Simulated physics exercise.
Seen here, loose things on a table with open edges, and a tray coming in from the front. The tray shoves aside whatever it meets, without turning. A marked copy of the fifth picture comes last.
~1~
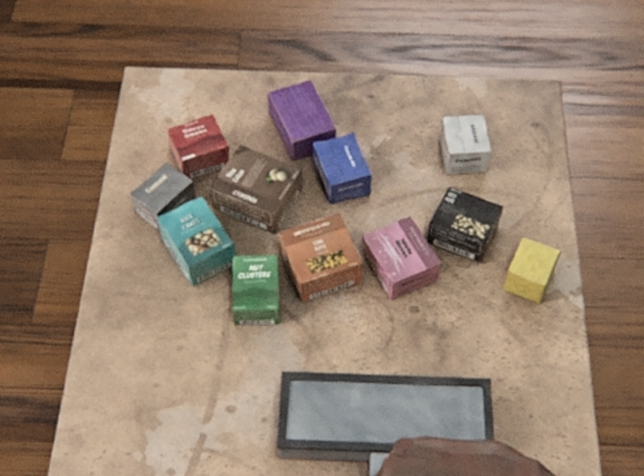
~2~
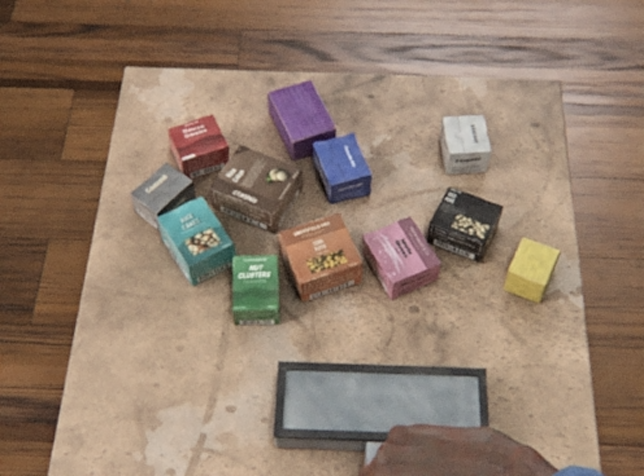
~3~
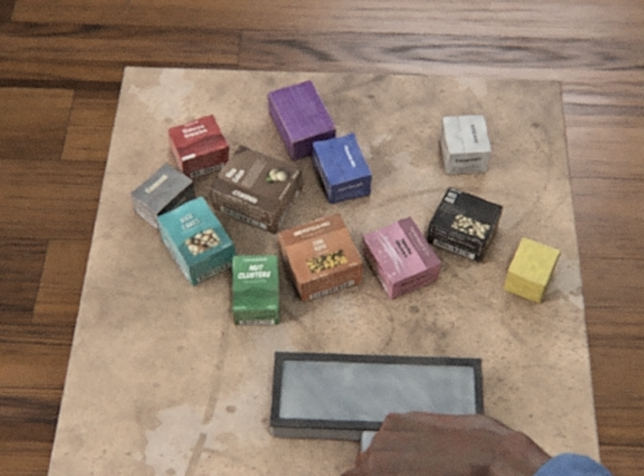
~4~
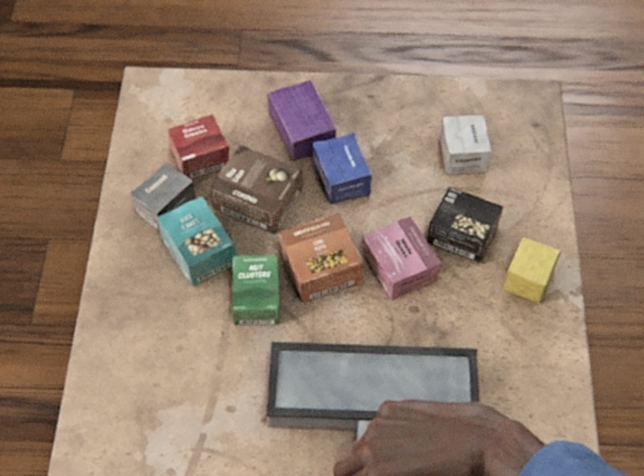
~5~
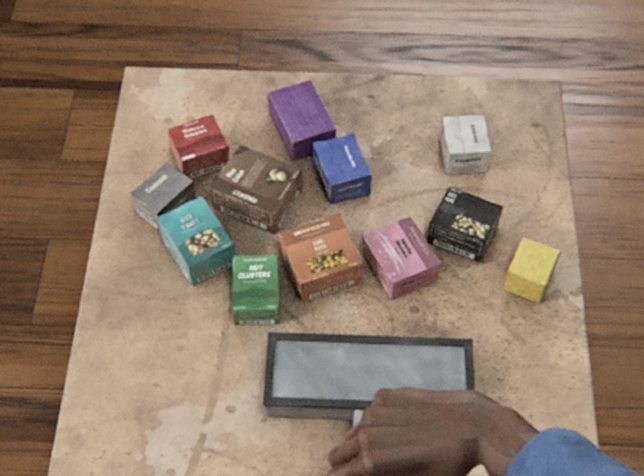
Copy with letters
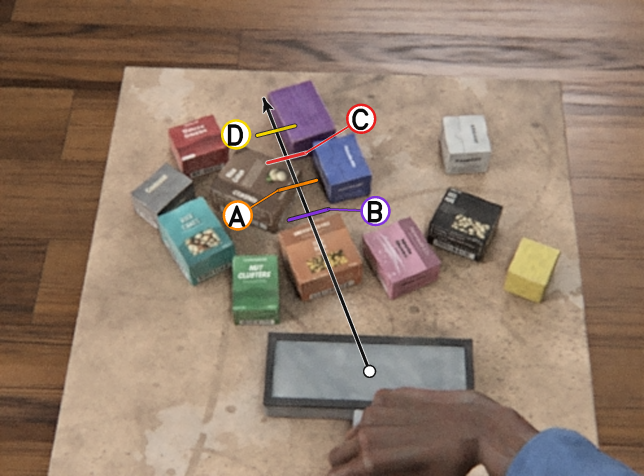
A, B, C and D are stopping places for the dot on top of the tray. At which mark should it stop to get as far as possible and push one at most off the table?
At C, and not beyond.
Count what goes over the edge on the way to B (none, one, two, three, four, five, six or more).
By then, none.
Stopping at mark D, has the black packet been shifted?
No.
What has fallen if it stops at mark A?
The purple block goes over.
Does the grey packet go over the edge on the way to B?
No.
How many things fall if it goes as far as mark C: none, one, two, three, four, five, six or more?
One.
On the marked copy, A at (297, 186); B at (309, 215); C at (286, 158); D at (276, 131); the arrow from (370, 371) to (264, 99); the white dot at (370, 371).
With C. Early on, tray (336, 295); turquoise packet (193, 232); brown packet (259, 178).
Further on, tray (307, 218); purple block (308, 69); grey packet (134, 187).
At the end, tray (287, 167); purple block over the edge; brown packet (237, 68); one fallen.
As for the rest, A is within the limit but short; B is within the limit but short; D drops three.
